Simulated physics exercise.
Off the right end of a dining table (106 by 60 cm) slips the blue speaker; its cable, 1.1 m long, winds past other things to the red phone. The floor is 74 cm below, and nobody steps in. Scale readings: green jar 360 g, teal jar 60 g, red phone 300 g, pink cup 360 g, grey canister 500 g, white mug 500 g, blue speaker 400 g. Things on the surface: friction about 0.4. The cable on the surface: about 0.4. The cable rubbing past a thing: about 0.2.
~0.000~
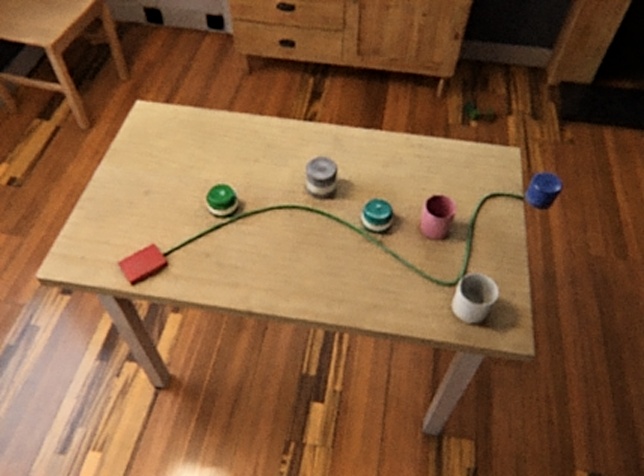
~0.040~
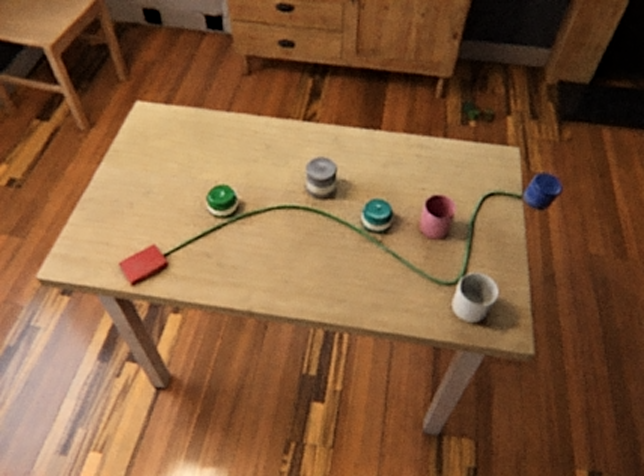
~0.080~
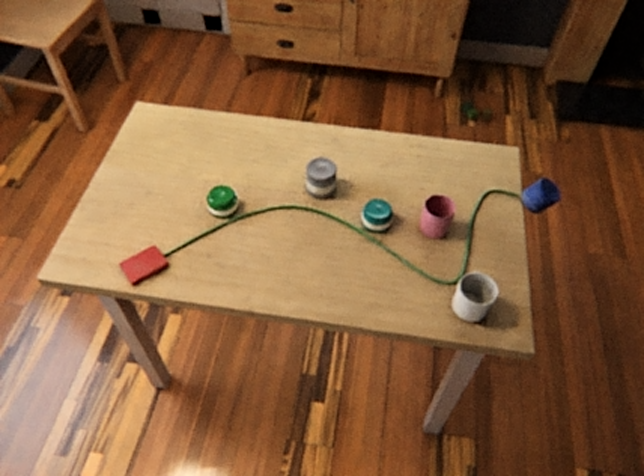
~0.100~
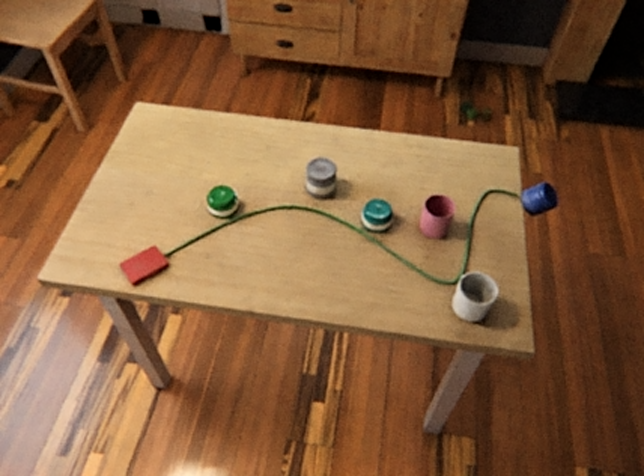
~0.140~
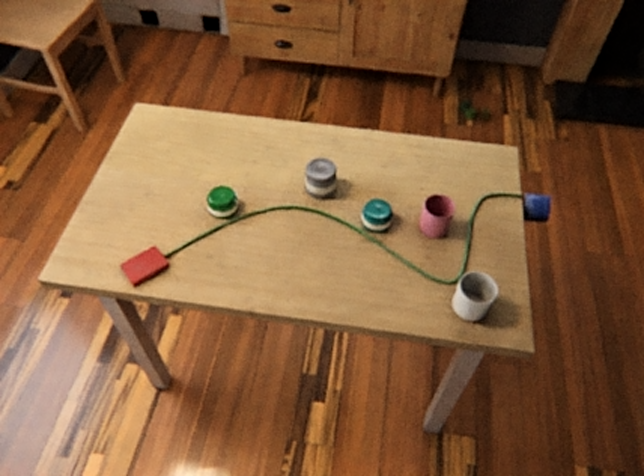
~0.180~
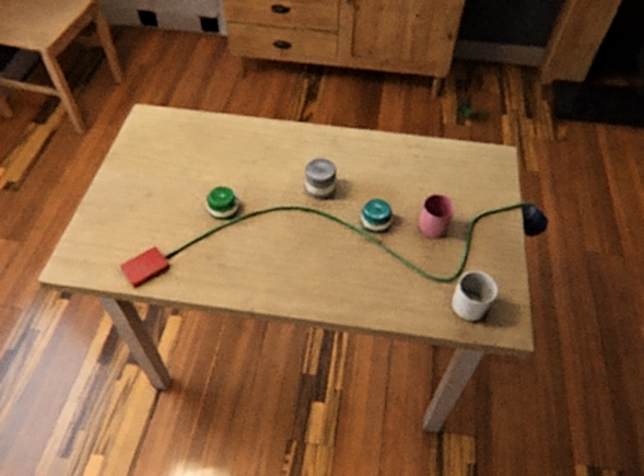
The footage shows a table holding jars, a canister, a cup, a mug and a red phone, with a green cable across it; at the right edge, a small blue speaker attached to the cable tilts, turns and shifts slightly downward.
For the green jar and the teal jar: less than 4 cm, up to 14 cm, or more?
In order: The green jar barely shifts; the teal jar hardly moves.
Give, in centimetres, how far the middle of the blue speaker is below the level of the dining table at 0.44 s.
Depth: About 40 cm.
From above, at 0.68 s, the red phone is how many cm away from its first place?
It has moved about 28 cm level.
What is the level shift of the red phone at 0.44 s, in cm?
Roughly 12 cm level.
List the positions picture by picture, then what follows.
In the first picture, green jar (221, 193); teal jar (379, 208); cable runs through (482, 201) (381, 245) (298, 207) (207, 231).
In the second picture, blue speaker (547, 183); cable runs through (481, 201) (381, 245) (208, 231).
In the third picture, blue speaker (541, 196); cable runs through (480, 200) (381, 245) (208, 232).
In the fourth picture, blue speaker (540, 199); cable runs through (480, 200) (381, 245) (208, 232).
In the fifth picture, blue speaker (536, 208); cable runs through (481, 200) (381, 245) (208, 232).
In the sixth picture, green jar (221, 195); teal jar (378, 208); cable runs through (501, 209) (461, 267) (380, 245) (298, 208) (208, 233).
By 0.4 s, the cable's tail end at (218, 273); red phone 12 cm off its start, blue speaker over the edge.
By 0.7 s, the cable's tail end at (291, 273); blue speaker over the edge, red phone 28 cm off its start.
By 0.9 s, the cable's tail end at (343, 258); red phone 39 cm off its start at (323, 261), blue speaker over the edge.
By 1.2 s, the cable's tail end at (343, 258); red phone 39 cm off its start, blue speaker over the edge.
By 2.4 s, the cable's tail end at (343, 258); teal jar 0 cm off its start at (378, 207), green jar 0 cm off its start at (221, 195), red phone 39 cm off its start at (323, 261), blue speaker over the edge.
